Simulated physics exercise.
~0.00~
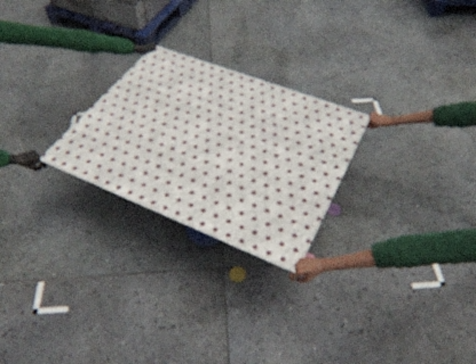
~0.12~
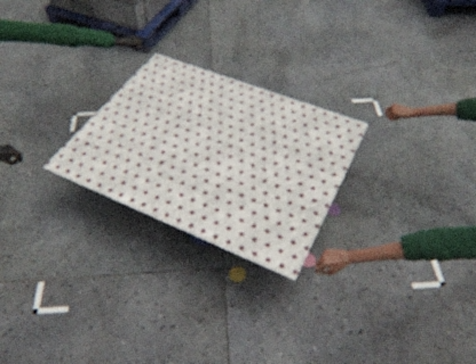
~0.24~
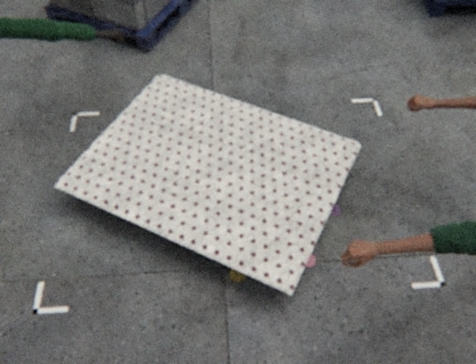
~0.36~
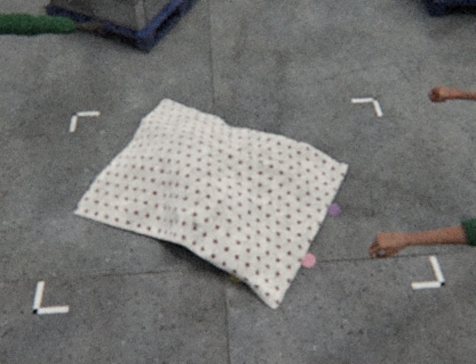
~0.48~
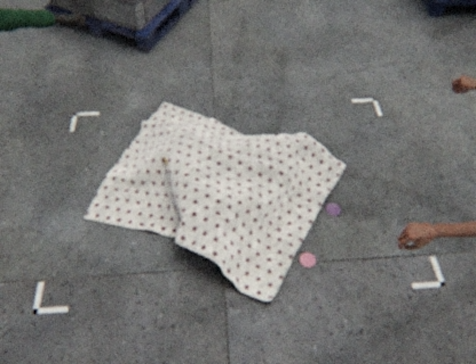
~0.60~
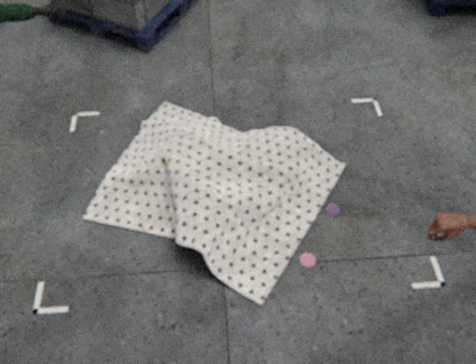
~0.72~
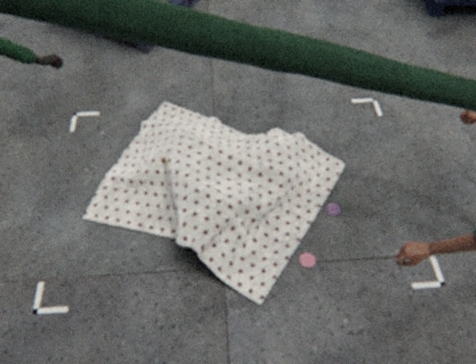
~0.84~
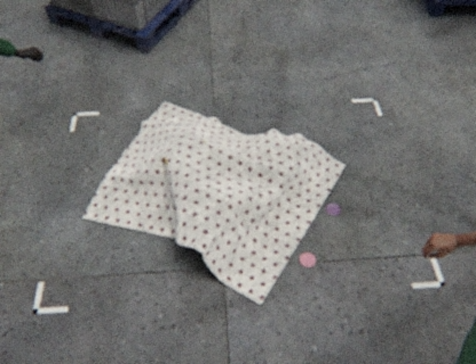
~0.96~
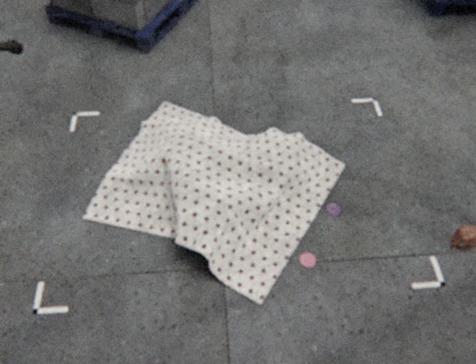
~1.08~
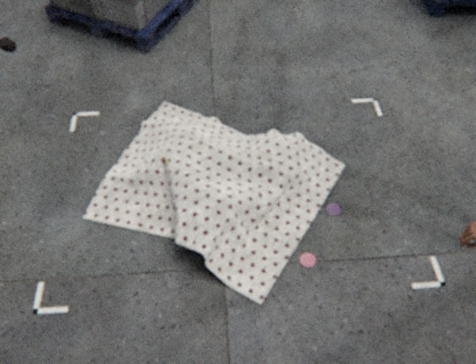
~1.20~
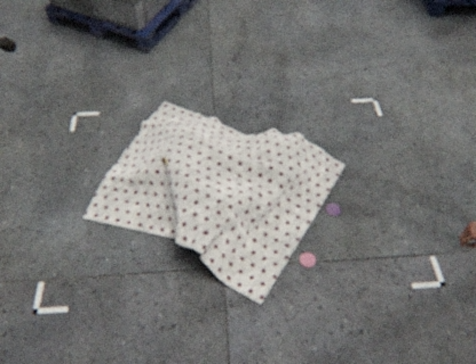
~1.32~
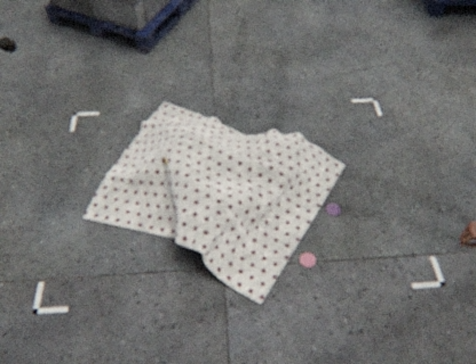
A white dust sheet with dark dots is held out flat by its corners by green-sleeved arms above a grey site floor, seen from above at an angle. White corner marks surround it, blue pallets stand along the top edge, and a yellow disc shows below it. The hands let go and draw back, and the sheet sinks, buckles and lands in raised folds, hiding the yellow disc. A green sleeve briefly crosses the top of the view. The crumpled sheet then lies still, with pink and purple discs uncovered at its right.
